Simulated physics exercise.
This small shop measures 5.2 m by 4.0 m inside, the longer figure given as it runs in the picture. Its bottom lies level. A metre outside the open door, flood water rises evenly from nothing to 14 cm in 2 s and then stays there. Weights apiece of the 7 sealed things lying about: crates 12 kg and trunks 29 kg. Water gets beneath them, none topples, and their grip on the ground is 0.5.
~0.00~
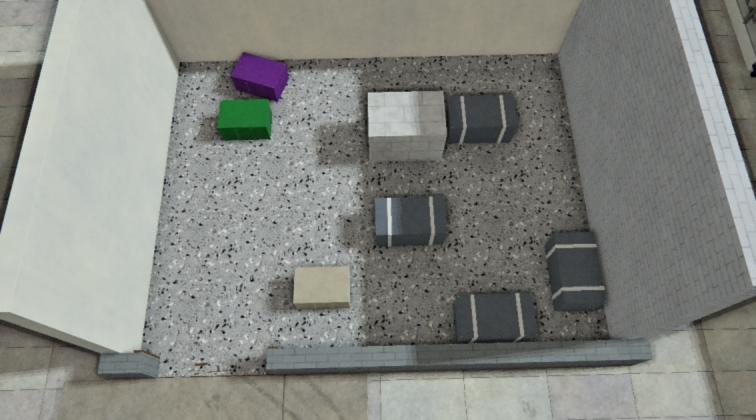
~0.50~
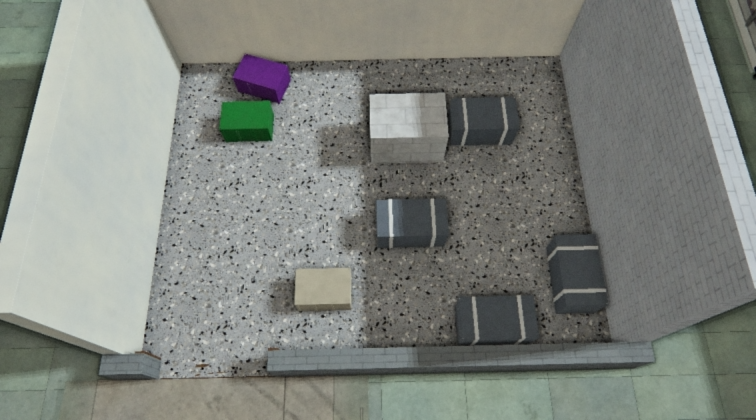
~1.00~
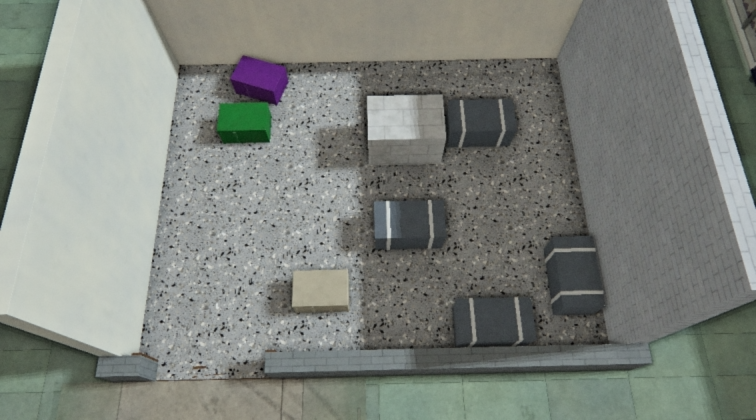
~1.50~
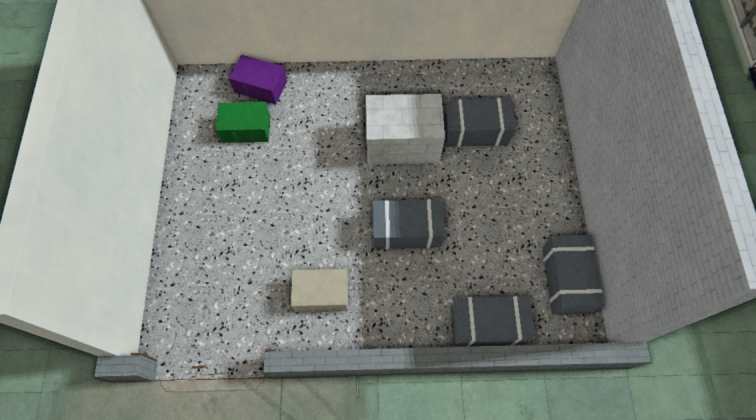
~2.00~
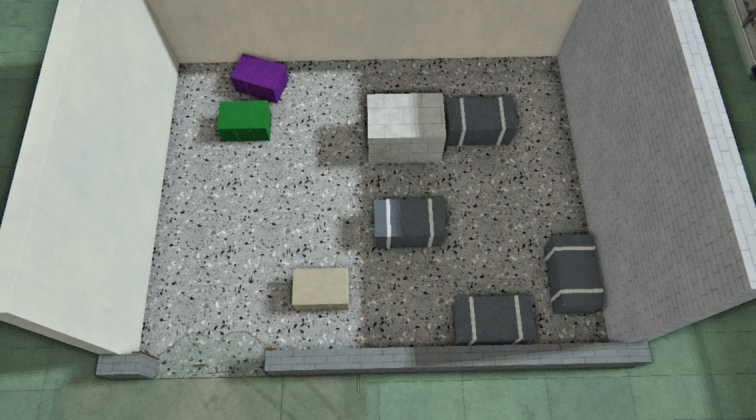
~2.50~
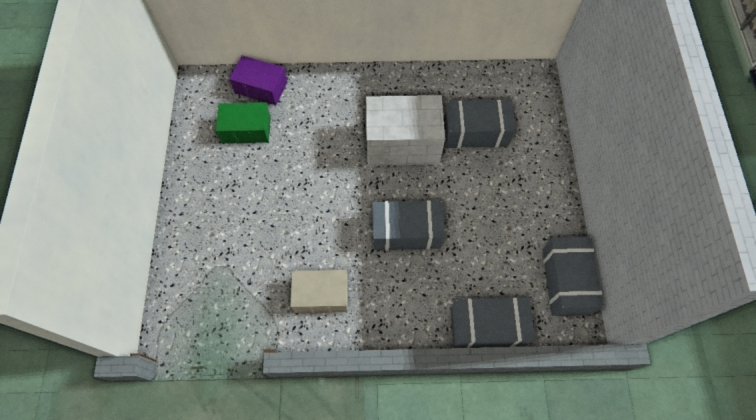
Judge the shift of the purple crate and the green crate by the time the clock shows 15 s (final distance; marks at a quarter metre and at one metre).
Purple crate gets carried off, green crate ends far away.
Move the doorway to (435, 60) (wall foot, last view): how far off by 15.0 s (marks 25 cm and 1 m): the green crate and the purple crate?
In that case the green crate ends far away, the purple crate ends far away.
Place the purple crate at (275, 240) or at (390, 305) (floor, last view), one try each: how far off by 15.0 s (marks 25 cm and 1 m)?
In turn: It ends far away; it stays put.
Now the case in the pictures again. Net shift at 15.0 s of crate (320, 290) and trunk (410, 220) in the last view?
In that order: 0 cm, 0 cm.
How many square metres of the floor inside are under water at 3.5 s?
Roughly 4.0 m2.
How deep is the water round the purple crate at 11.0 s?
About 7 cm.
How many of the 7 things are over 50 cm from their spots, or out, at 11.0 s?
By then 2.
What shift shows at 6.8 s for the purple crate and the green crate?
Roughly 20 and 30 cm by then.
After 3.5 s the purple crate is near (257, 73), 0.0 m from its start, aground; the green crate is near (241, 117), 0.0 m from its start, aground; 0 afloat.
After 6.8 s the purple crate is near (275, 74), 0.2 m from its start, afloat; the green crate is near (247, 99), 0.3 m from its start, afloat; 2 afloat.
After 11.0 s the purple crate is near (501, 60), 3.1 m from its start, afloat; the green crate is near (366, 64), 1.7 m from its start, afloat; 2 afloat.
After 15.0 s the purple crate is near (554, 210), 4.0 m from its start, afloat; the green crate is near (546, 76), 3.9 m from its start, afloat; 2 afloat.
